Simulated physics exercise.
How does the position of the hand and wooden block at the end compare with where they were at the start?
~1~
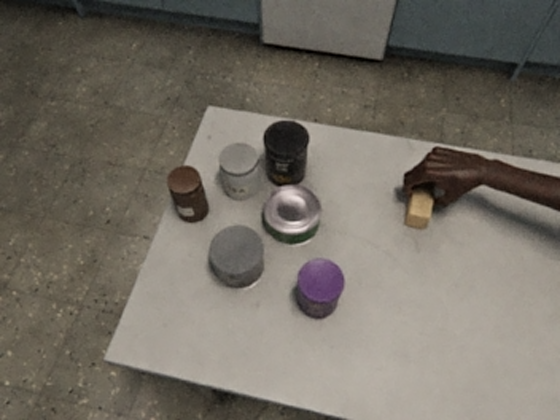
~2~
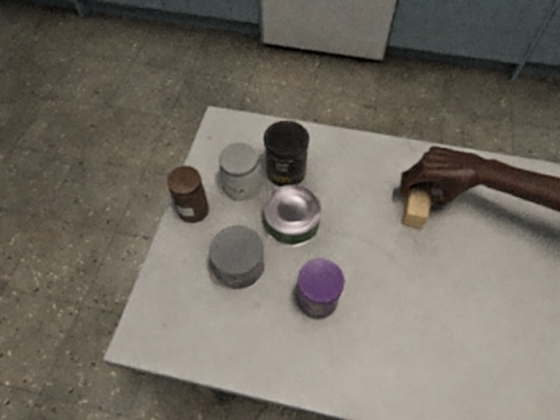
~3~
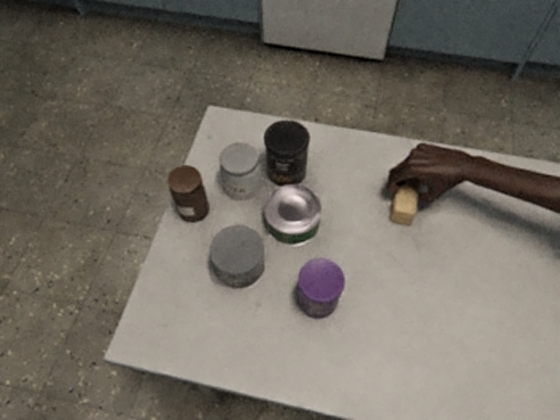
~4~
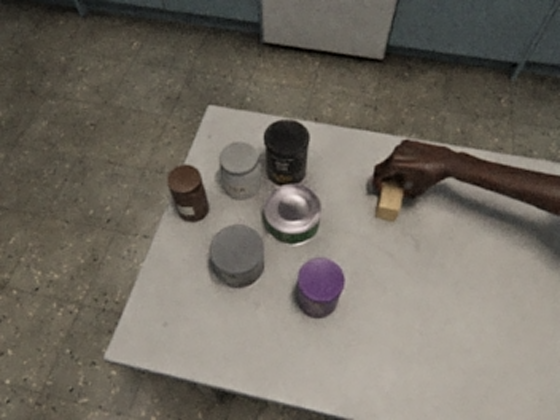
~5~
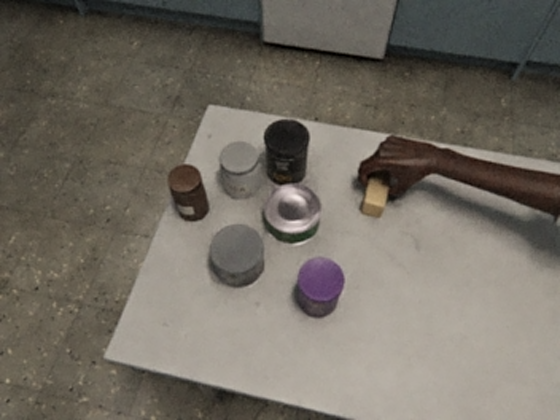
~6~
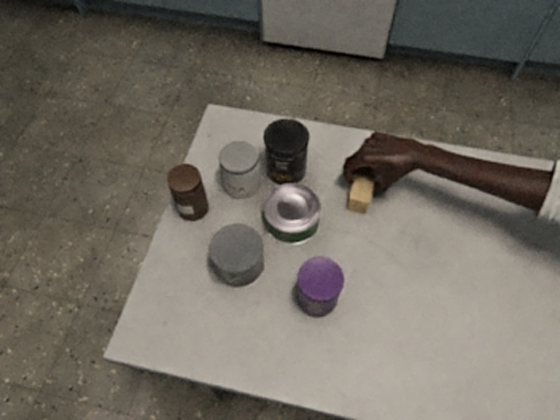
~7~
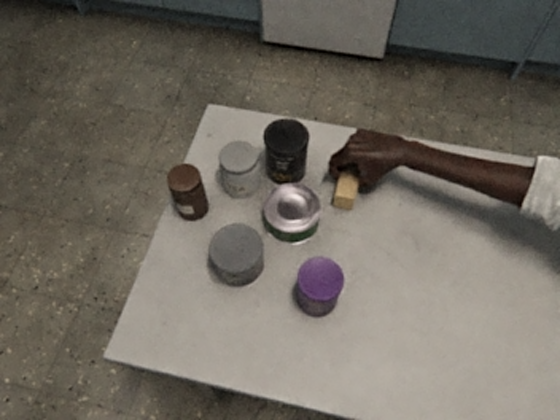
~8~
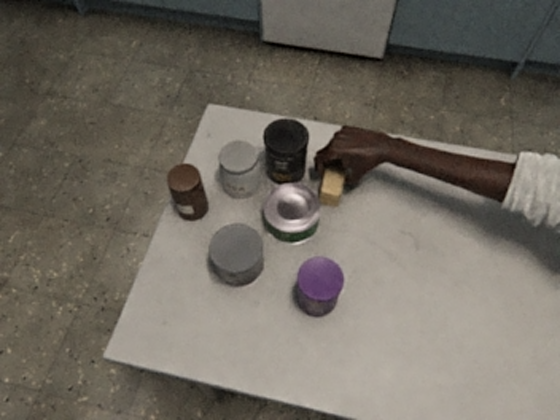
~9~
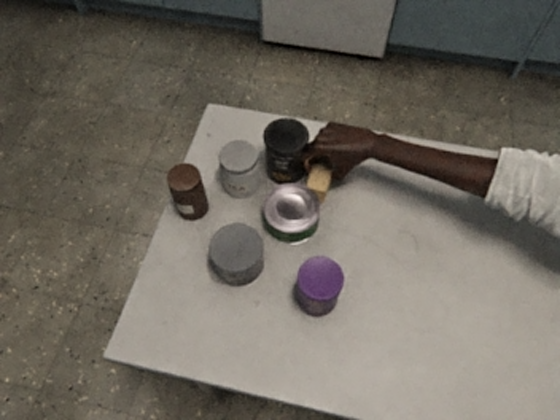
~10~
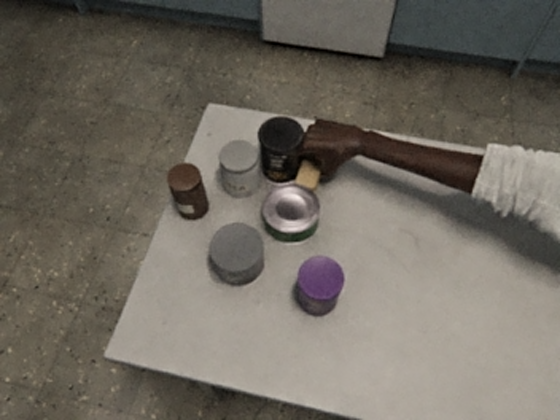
At the start they are out on the open right part of the table, away from the containers. By the end they have moved left and slightly toward the far edge, right up beside the black tin.
